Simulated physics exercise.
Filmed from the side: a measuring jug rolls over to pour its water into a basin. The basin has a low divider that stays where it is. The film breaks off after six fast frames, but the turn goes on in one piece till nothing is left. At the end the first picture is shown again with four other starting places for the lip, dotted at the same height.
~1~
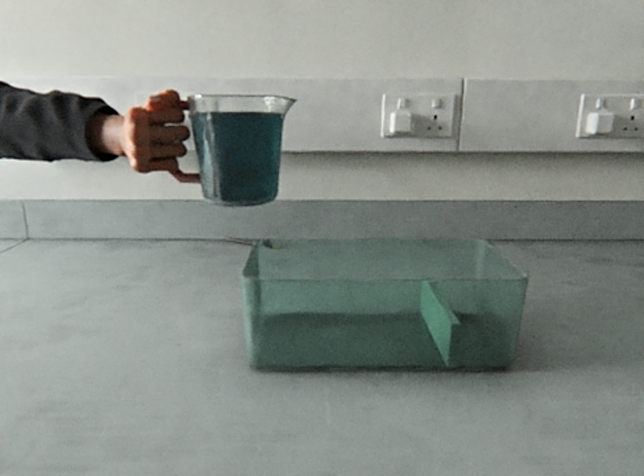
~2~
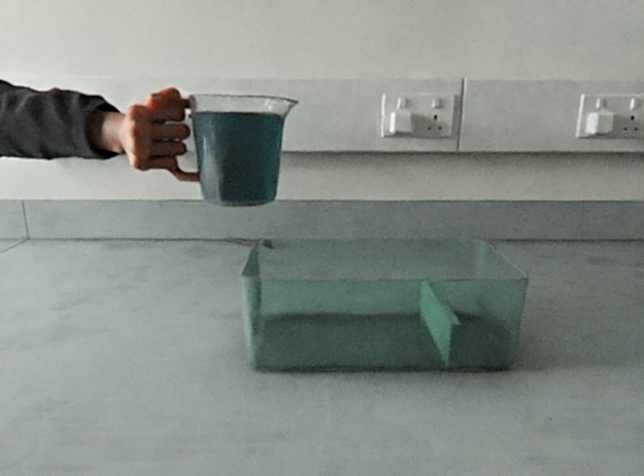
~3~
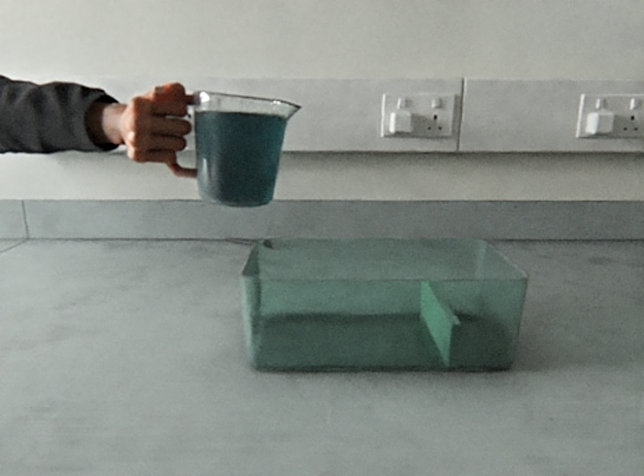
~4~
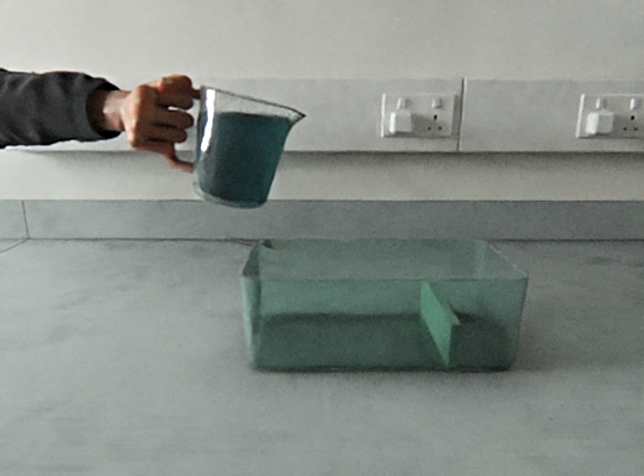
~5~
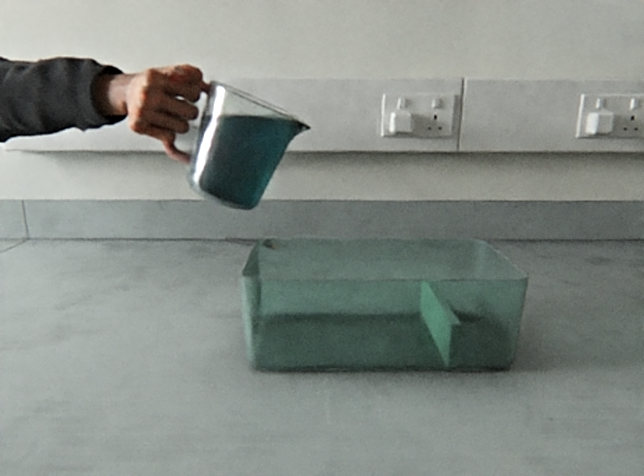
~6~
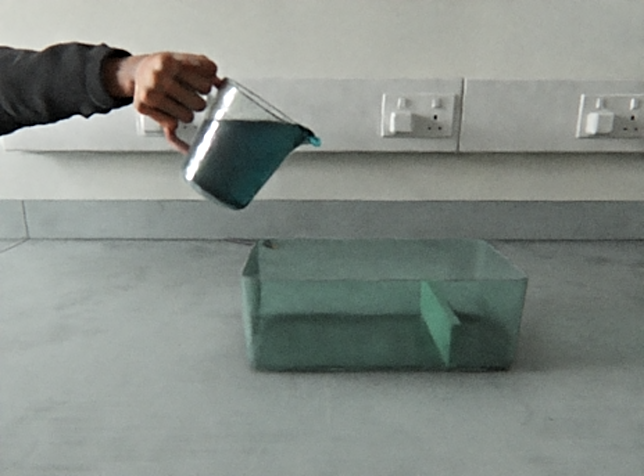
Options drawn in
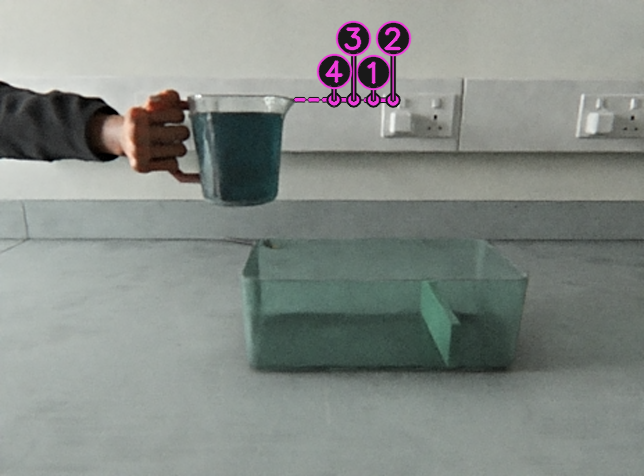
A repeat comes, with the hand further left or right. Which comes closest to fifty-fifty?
2 beats the others.
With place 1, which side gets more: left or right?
The left one.
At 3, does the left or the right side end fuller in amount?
The left side.
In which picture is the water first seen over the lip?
Picture 6.
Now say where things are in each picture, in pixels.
Upright, lip at (295, 99); basin from (247, 365) to (512, 365); top of the wall at (439, 297); nothing has left yet, in the first frame.
Upright, lip at (297, 101); nothing has left yet, in the second frame.
Tipped about 6°, lip at (300, 106); nothing has left yet, in the third frame.
Tipped about 13°, lip at (305, 115); nothing has left yet, in the fourth frame.
Tipped about 23°, lip at (310, 127); nothing has left yet, in the fifth frame.
Tipped about 34°, lip at (312, 141); water is over the lip, down to (317, 143), in the sixth frame.
In magenta, 1 at (373, 100); 2 at (393, 100); 3 at (353, 100); 4 at (334, 99).
For place 1, about 88 % ends left of the wall and 10 % right of it.
For place 2, about 48 % ends left of the wall and 50 % right of it.
For place 3, about 95 % ends left of the wall and 3 % right of it.
For place 4, about 95 % ends left of the wall and 3 % right of it.
